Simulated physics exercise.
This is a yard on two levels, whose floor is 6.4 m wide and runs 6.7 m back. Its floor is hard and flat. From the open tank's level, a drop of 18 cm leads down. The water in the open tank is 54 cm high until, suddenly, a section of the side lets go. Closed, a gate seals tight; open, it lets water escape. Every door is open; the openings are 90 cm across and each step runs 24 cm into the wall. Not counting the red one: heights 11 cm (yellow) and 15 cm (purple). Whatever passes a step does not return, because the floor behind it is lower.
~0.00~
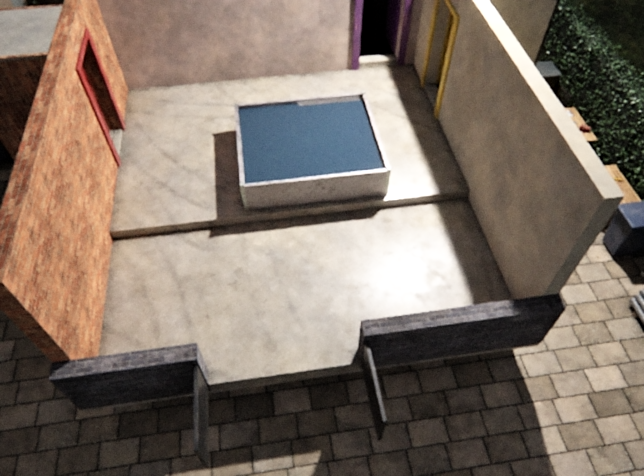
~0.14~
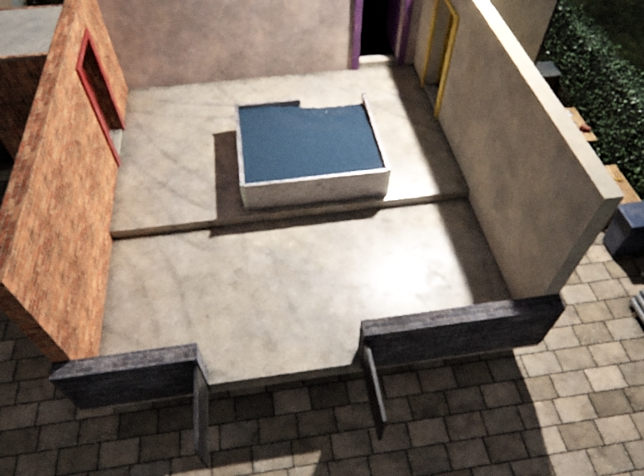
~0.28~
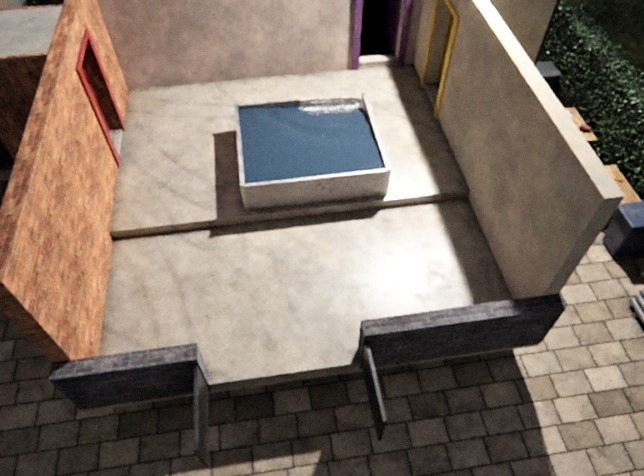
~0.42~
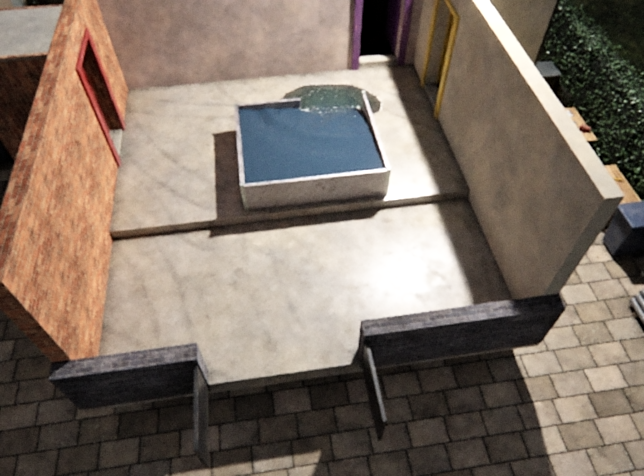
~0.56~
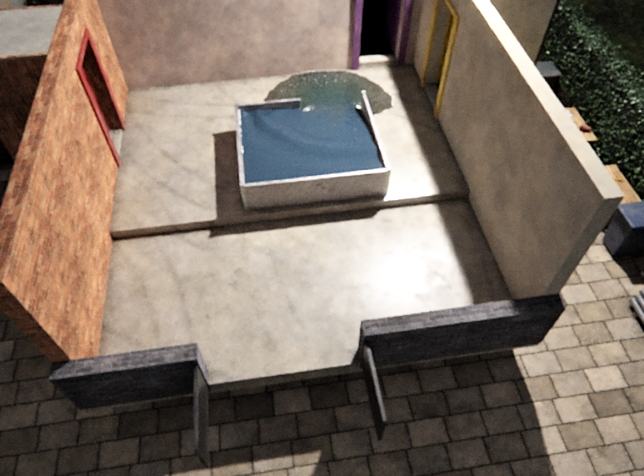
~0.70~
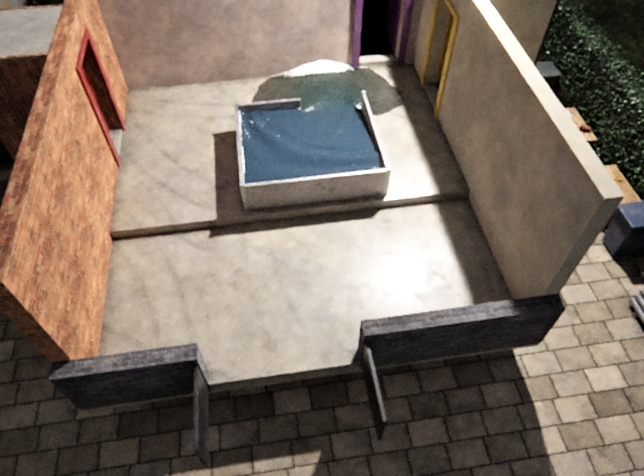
A walled yard on two levels, with a pale, hard floor, is seen from above by a camera that stays still. An open tank of dark blue water stands on the upper level, between an orange wall with a red-framed opening at left and a pale wall with a yellow-framed one at right, a purple-edged doorway behind. A section of the tank's far side gives way, and water pours through the gap and fans out toward the back wall, whitening at its edge while ripples cross the tank.
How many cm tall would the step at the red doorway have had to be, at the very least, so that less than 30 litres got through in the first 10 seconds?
It needed to be roughly 7 cm tall.
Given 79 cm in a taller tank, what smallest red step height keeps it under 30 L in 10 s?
You'd need a step of close to 12.0 cm.
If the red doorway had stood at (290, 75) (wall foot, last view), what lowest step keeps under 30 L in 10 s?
Close to 23 cm at the least.
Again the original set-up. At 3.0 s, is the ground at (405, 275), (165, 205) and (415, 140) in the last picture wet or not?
Those three come out bone-dry, bone-dry and soaked, in that order.
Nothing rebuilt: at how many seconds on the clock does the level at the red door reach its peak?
The depth peaks at about 3.6 seconds.
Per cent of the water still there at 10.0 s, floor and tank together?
I'd estimate some 90 in a hundred.
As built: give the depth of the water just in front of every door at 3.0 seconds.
In cm - yellow: 16, red: 4, purple: 27.
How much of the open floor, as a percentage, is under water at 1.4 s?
Wet: Close to 15 %.
After 1.4 s water covers 15 % of the floor, deepest (38 cm) near (324, 72); it has not reached the red door.
After 3.0 s water covers 40 % of the floor, deepest (34 cm) near (402, 65); it has not reached the red door.
After 10.0 s water covers 95 % of the floor, deepest (10 cm) near (428, 337); 7 cm at the red door, 60 litres in over its 5 cm step.
At the red door as built, the water arrived by 3.1 s and peaked near 12 cm at 3.6 s.
Run again over the same 10 s with other heights there, 36 litres in over 6.5 cm, 19 litres over 8 cm. The limit of 30 litres is kept from about 7 cm up.
